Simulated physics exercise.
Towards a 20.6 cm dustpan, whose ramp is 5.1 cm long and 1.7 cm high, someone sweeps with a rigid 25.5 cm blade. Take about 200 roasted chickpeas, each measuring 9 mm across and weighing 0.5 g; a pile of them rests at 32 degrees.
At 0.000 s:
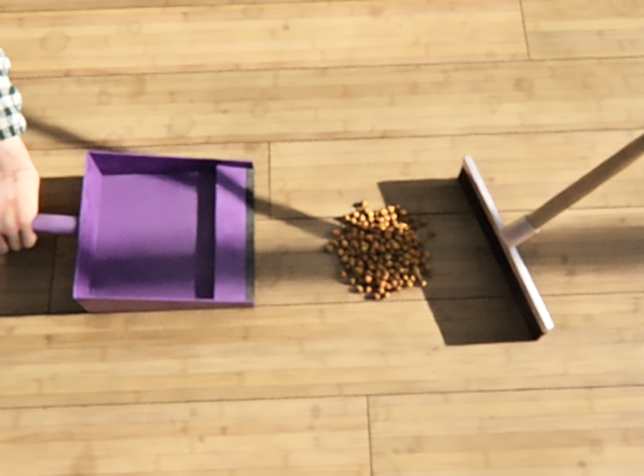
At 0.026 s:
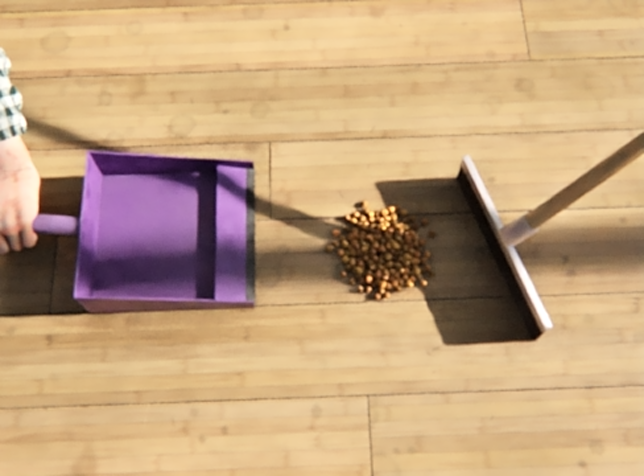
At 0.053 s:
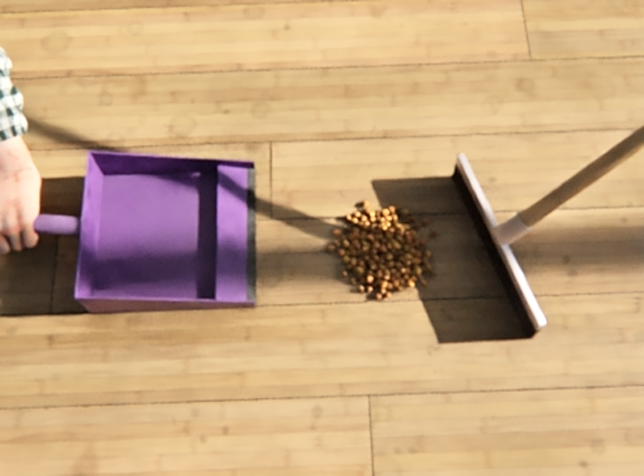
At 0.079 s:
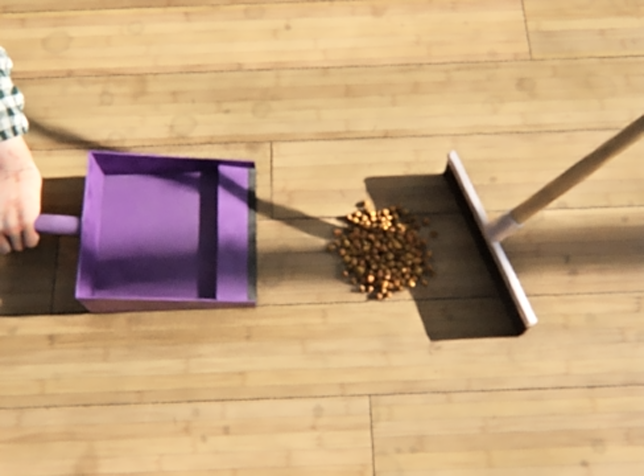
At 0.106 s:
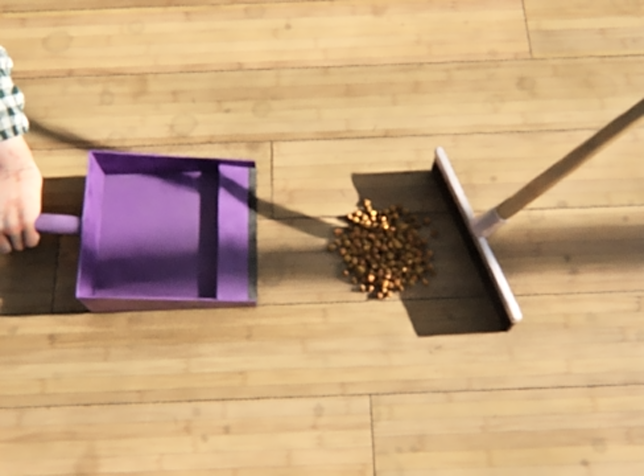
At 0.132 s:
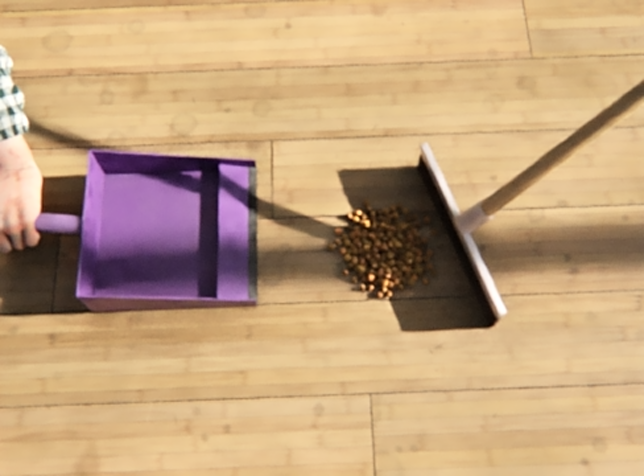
A broom slid a short way left across the wooden floor, drawing close to a small pile of roasted chickpeas that stayed put, while a hand held a purple dustpan still on the left.
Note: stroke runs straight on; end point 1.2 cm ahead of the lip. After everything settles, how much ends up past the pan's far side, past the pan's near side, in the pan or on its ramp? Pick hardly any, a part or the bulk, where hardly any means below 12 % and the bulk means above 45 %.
Far side: Hardly any; near side: A part; pan: Hardly any.
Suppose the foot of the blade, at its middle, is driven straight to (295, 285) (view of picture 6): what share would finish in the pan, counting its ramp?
Close to 20 in a hundred.
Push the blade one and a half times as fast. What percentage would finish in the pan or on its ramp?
Then some 25 in a hundred.
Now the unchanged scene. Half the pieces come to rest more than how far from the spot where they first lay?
I'd put it near 16 cm.
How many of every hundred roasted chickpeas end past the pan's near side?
About 20 per cent.
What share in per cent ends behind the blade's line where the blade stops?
Some 0 percent, give or take.
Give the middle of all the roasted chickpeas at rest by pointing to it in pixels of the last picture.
Roughly (274, 259).
Then, at 0.29 s, middle of the blade 16 cm from the lip; 0 % over the lip, far side 0 %, near side 5 %.
After 0.40 s, middle of the blade 8 cm from the lip; 0 % over the lip, far side 0 %, near side 15 %.
After 0.63 s, middle of the blade 5 cm from the lip; 5 % over the lip, far side 0 %, near side 20 %.
By 1.0 s all is still; far side 0 %, near side 20 %, pan 5 %, in front of the lip or behind the blade 75 %.
